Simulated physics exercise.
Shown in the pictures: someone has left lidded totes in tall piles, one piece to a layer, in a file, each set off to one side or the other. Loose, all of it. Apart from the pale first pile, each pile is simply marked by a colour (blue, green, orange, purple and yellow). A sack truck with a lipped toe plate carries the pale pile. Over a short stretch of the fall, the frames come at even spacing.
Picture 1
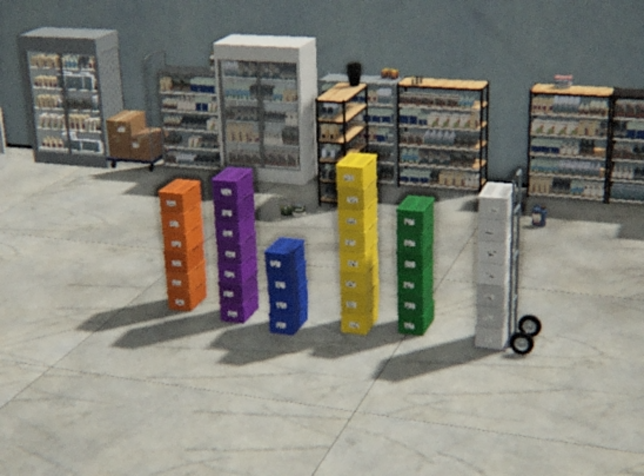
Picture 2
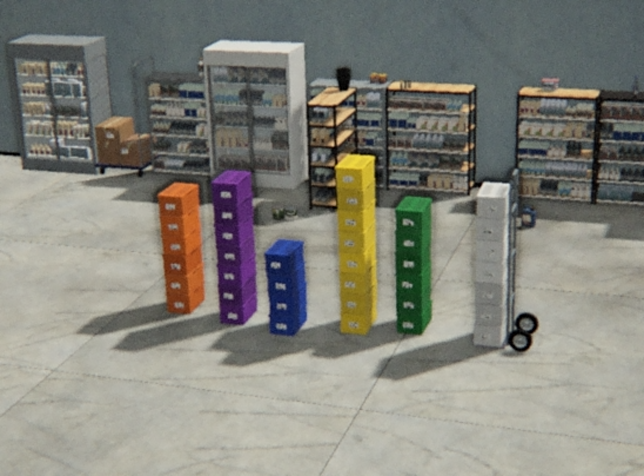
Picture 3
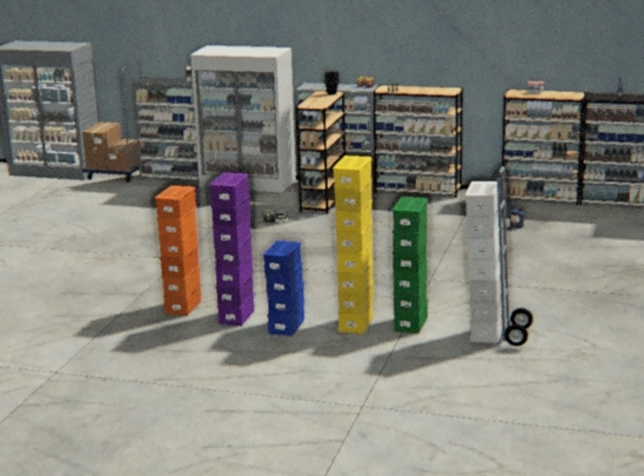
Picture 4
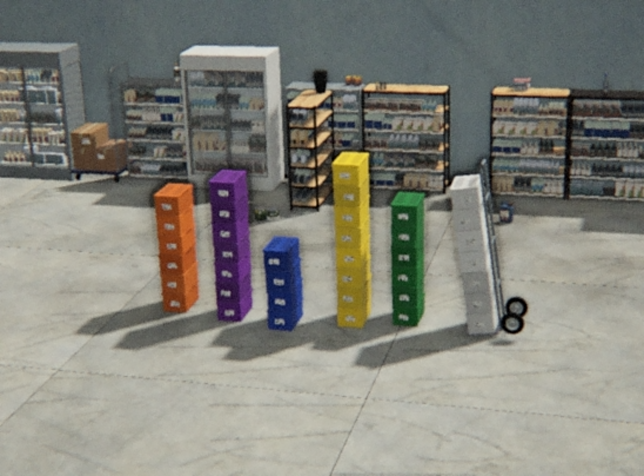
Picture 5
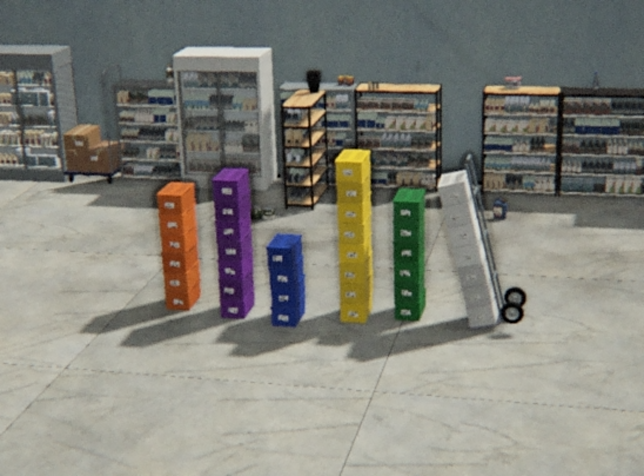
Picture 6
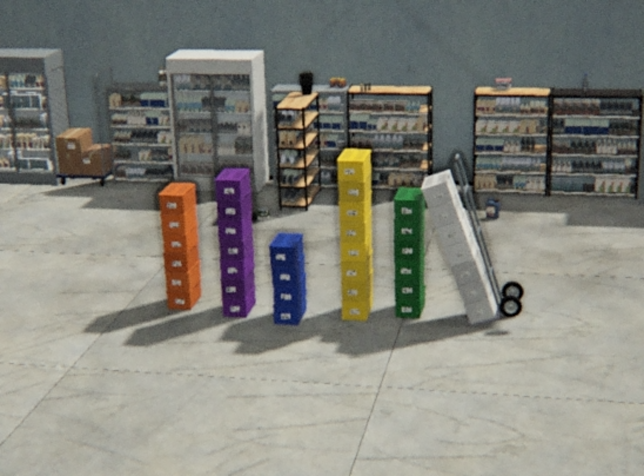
A tall white stack of boxes on a hand truck stood upright at first, then leaned steadily left toward the green stack, while the orange, purple, blue, yellow and green stacks stayed still.
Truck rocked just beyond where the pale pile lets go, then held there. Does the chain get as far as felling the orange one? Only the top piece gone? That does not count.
Honestly, that pile is ruined.
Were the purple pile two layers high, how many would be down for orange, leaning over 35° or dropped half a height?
Orange count: 6.
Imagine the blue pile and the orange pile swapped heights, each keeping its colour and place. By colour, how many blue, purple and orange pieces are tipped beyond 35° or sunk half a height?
Once things settle, you'd count blue 5, purple 6, orange 4 down.
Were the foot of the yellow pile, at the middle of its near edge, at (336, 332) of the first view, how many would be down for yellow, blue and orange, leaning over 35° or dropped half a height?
Pile by pile, I count yellow 8, blue 4 and orange 6.
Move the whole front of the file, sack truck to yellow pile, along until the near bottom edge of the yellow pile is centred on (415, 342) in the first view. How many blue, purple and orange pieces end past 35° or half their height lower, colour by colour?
The numbers come out as blue 3, then purple 6, then orange 5.
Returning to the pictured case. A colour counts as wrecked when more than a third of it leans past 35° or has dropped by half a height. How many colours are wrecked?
Altogether, 5.
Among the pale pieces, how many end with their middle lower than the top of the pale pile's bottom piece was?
Altogether it is 4.
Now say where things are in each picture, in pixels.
In the first frame (we follow the side turned to the camera; the camera moves round a little), truck frame (513, 215) level; top orange tote (171, 203); top purple tote (224, 191); no other piece has moved.
In the second frame, truck frame (510, 214) level; top orange tote (170, 206).
In the third frame, truck frame (499, 211) rocked barely, top of the pale pile leaning barely; top orange tote (168, 209); no other piece has moved.
In the fourth frame, truck frame (485, 202) rocked a little, top of the pale pile leaning a little; top orange tote (166, 206); no other piece has moved.
In the fifth frame, truck frame (473, 196) rocked a little, top of the pale pile leaning a little; top orange tote (169, 205); no other piece has moved.
In the sixth frame, truck frame (464, 194) rocked clearly, top of the pale pile leaning clearly; top orange tote (171, 205); top yellow tote (350, 171); no other piece has moved.
Soon, 7 of the pale pile down; none of the 6 orange totes down (0 of 31 in all colours); top orange tote unmoved; top green tote tipped clearly.
A while on, 7 of the pale pile down; none of the 6 orange totes down (13 of 31 in all colours); top orange tote displaced half its height; top green tote tipped steeply, some three heights lower.
Towards the end, 7 of the pale pile down; 5 of the 6 orange totes down (28 of 31 in all colours); top orange tote tipped steeply, some four heights lower; top green tote upside down.
Finally, 7 of the pale pile down; 5 of the 6 orange totes down (28 of 31 in all colours); top orange tote upside down; top green tote upside down. Seen by the last camera, middles, top green tote near (256, 274).
